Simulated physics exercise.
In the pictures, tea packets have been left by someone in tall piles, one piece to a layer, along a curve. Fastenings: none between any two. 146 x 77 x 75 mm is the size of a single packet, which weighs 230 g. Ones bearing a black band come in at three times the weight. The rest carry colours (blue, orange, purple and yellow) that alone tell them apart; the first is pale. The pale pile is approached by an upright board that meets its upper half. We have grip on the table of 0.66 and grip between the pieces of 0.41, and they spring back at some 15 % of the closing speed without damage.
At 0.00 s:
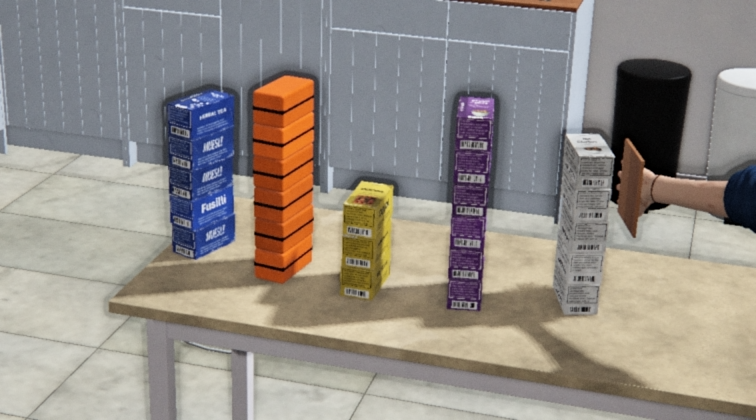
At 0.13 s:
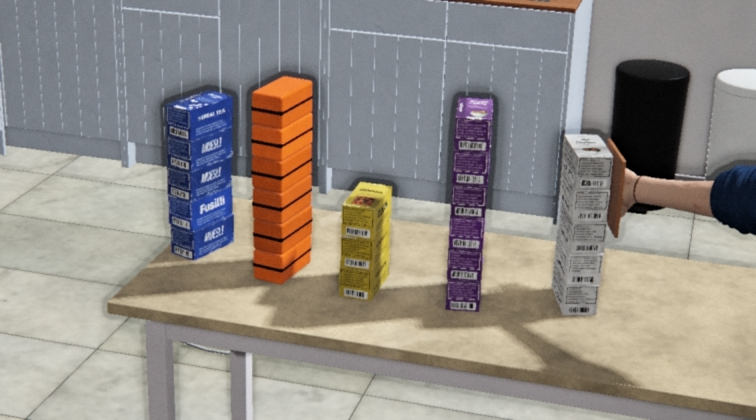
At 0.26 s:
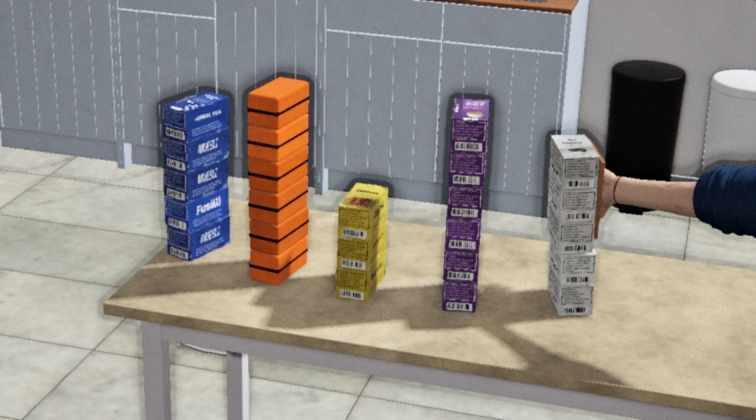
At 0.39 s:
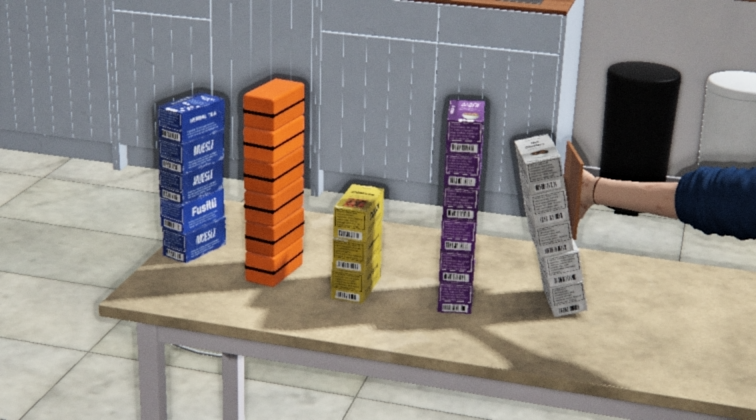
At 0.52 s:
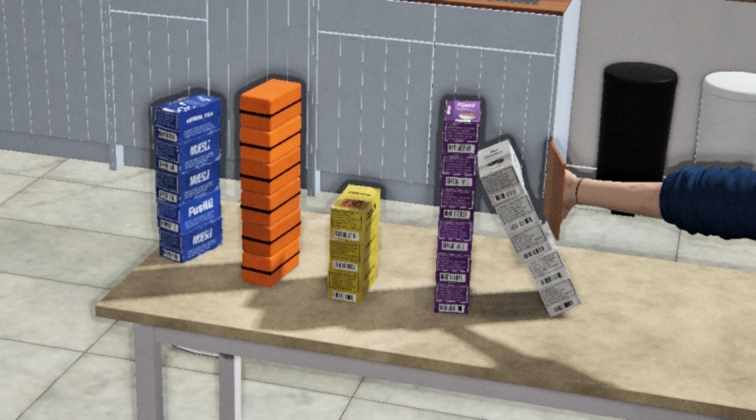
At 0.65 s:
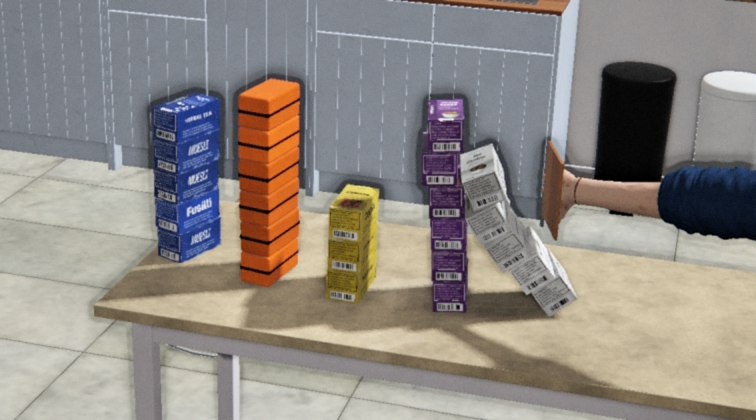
At first, a hand brings an upright board toward the pale pile at the right end of five stacks of small boxes on a table. The board pushes its upper half leftward, and the pile leans over, meets the purple stack and buckles against it, leaving the purple boxes slightly shifted.
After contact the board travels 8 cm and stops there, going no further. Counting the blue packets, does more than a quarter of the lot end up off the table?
Off the table: Short of the one-quarter line.
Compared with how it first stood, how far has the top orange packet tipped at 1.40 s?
Roughly 0°.
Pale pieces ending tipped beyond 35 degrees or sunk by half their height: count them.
I count 5 of the pale pieces.
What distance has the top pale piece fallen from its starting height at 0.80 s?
Roughly 6 cm.
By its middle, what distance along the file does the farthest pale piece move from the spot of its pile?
Something like 40 cm along the file.
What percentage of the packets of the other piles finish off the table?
0 per cent.
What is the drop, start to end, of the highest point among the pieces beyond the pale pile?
About 0 cm.
By 0.80 s, 5 of the pale pile down; none of the 5 blue packets off the table (0 of 20 in all colours); top blue packet unmoved; top purple packet tilted 14°.
By 0.98 s, 5 of the pale pile down; none of the 5 blue packets off the table (0 of 20 in all colours); top blue packet unmoved; top purple packet tilted 37°, 7 cm lower.
By 1.40 s, 5 of the pale pile down; none of the 5 blue packets off the table (0 of 20 in all colours); top blue packet unmoved; top purple packet on its side.
When it is over (2.5 s), 5 of the pale pile down; none of the 5 blue packets off the table (0 of 20 in all colours); top blue packet unmoved; top purple packet upside down. That is 0 per cent. In pixels of the last frame, middles, top blue packet near (187, 118), top purple packet near (205, 293).
